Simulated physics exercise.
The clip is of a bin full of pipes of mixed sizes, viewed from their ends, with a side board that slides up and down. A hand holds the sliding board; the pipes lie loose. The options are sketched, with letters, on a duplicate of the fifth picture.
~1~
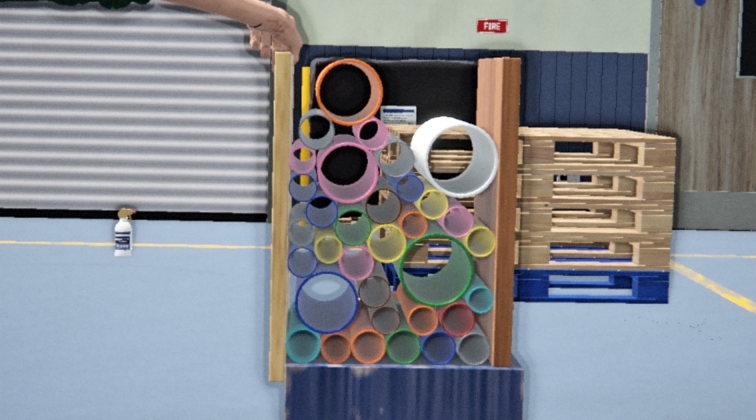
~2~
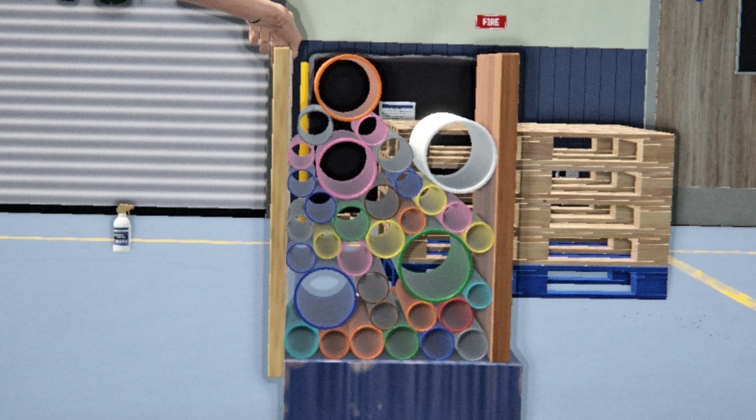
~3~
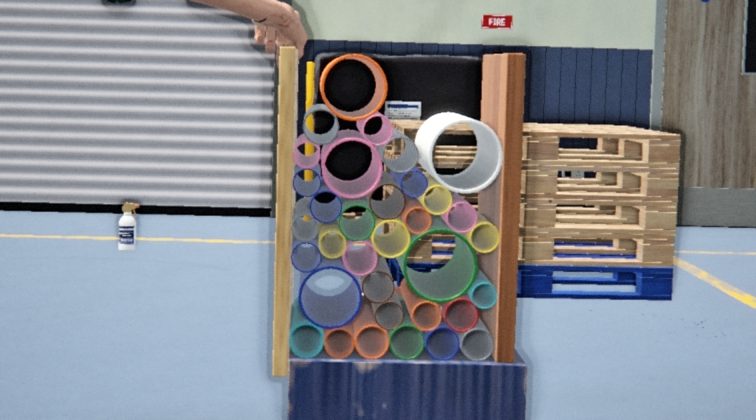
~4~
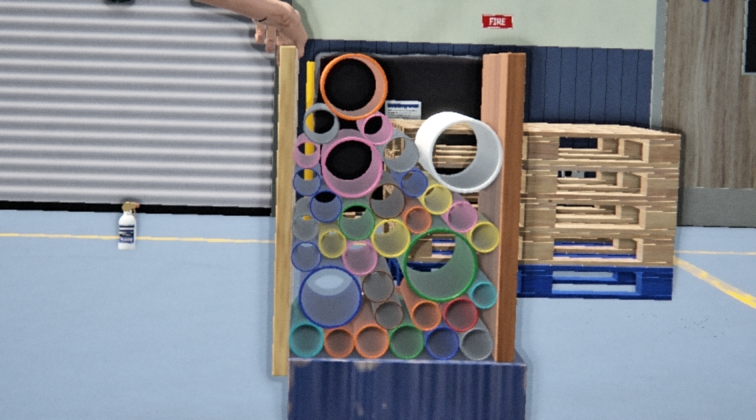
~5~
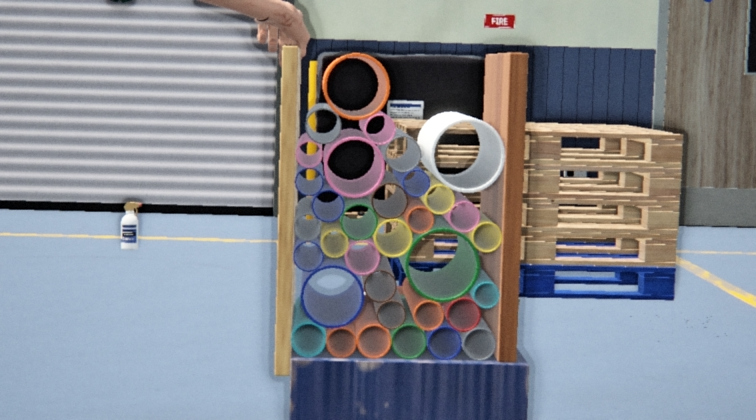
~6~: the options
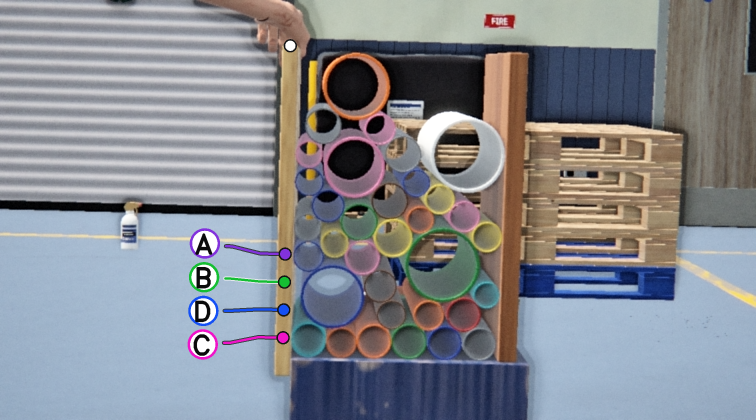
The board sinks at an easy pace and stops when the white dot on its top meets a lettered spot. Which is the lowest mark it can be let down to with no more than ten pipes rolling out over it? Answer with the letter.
The last mark within the limit is A.
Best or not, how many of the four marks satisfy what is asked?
The number is one.
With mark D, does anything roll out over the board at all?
Yes, at D.
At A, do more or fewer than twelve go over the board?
It loses fewer than twelve.
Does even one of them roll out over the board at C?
At C: Yes.
On the marked copy, A at (285, 254); B at (284, 282); C at (283, 338); D at (283, 310); the white dot at (290, 46).
With A. Early on, top of the board (296, 135).
Further on, top of the board (294, 230).
At the end, top of the board (293, 254), nine out over the board.
As for the rest, B more than ten out over the board; C more than ten out over the board; D more than ten out over the board.
